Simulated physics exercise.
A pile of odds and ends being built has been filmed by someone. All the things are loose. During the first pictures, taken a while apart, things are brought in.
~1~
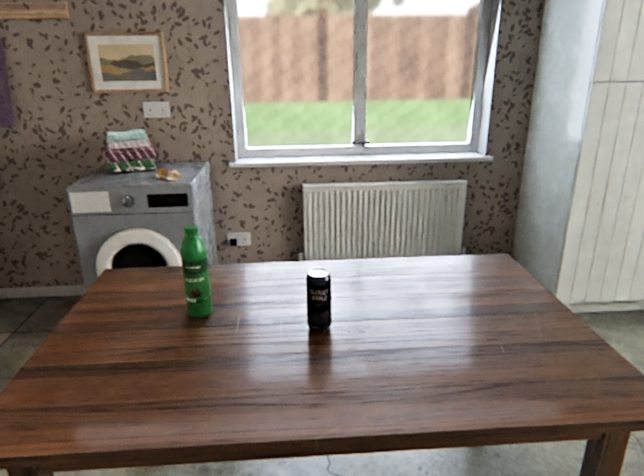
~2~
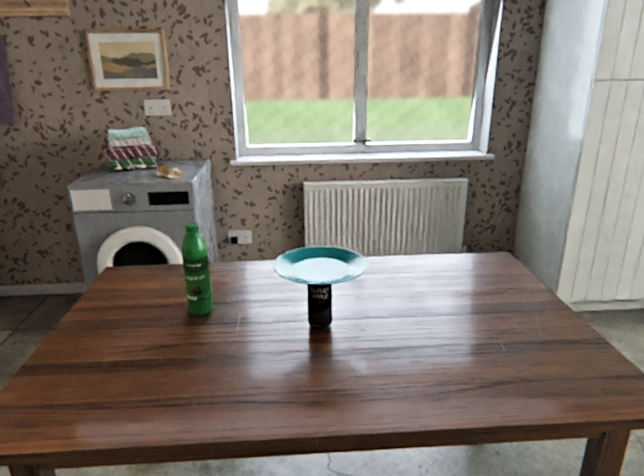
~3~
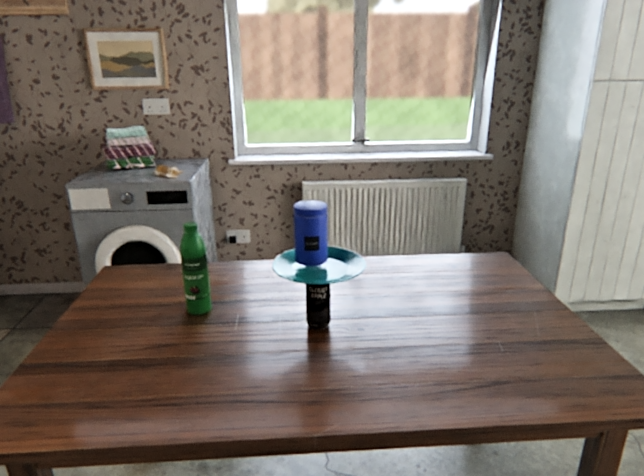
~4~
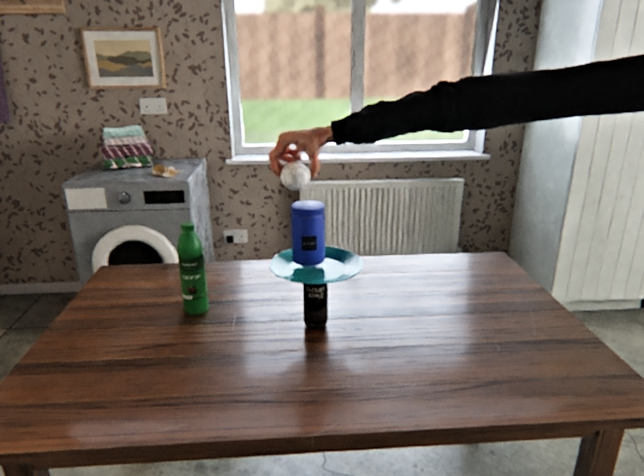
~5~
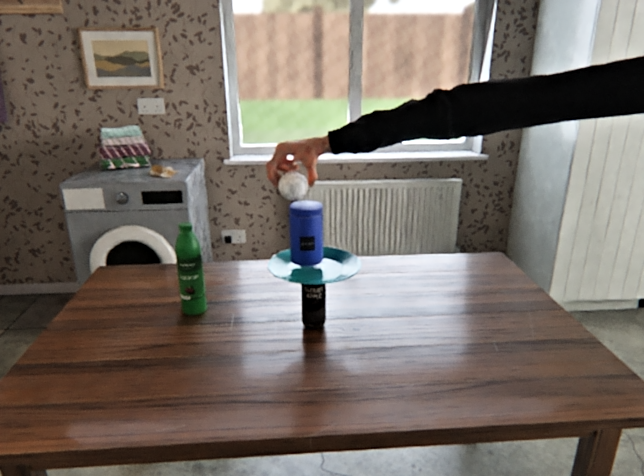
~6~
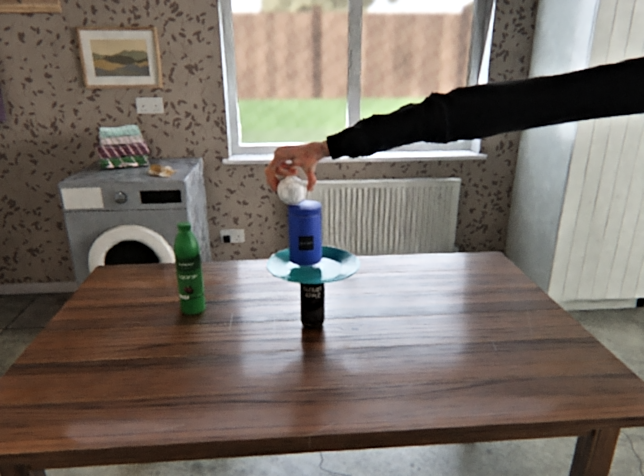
A dark wooden table fills a room with patterned wallpaper, seen from its front and slightly above, with a washing machine, radiator and window behind. A green bottle stands left of a black can near the middle, and a teal plate, then a blue jar, appear stacked on the can. A black-sleeved arm reaches from the right and lowers a white onion onto the jar, still holding it, as the view shifts slightly.
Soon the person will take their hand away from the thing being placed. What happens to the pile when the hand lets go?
The pile stays balanced.
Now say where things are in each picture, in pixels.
In the first frame, the last thing is not in view yet; black can (319, 300).
In the second frame, the last thing is not in view yet.
In the third frame, the last thing is not in view yet; black can (318, 298).
In the fourth frame, still above its spot; white onion (296, 176); blue jar (308, 233).
In the fifth frame, still above its spot; white onion (293, 186); black can (314, 298).
In the sixth frame, set down, still held; white onion (292, 191); blue jar (305, 233).
Then, 0.40 s later than the last frame, all is still.
Then, 1.20 s later than the last frame, white onion resting near (292, 191).
When it is over, all 5 as before. End places, in pixels of the last picture, white onion near (291, 191). The pile holds.
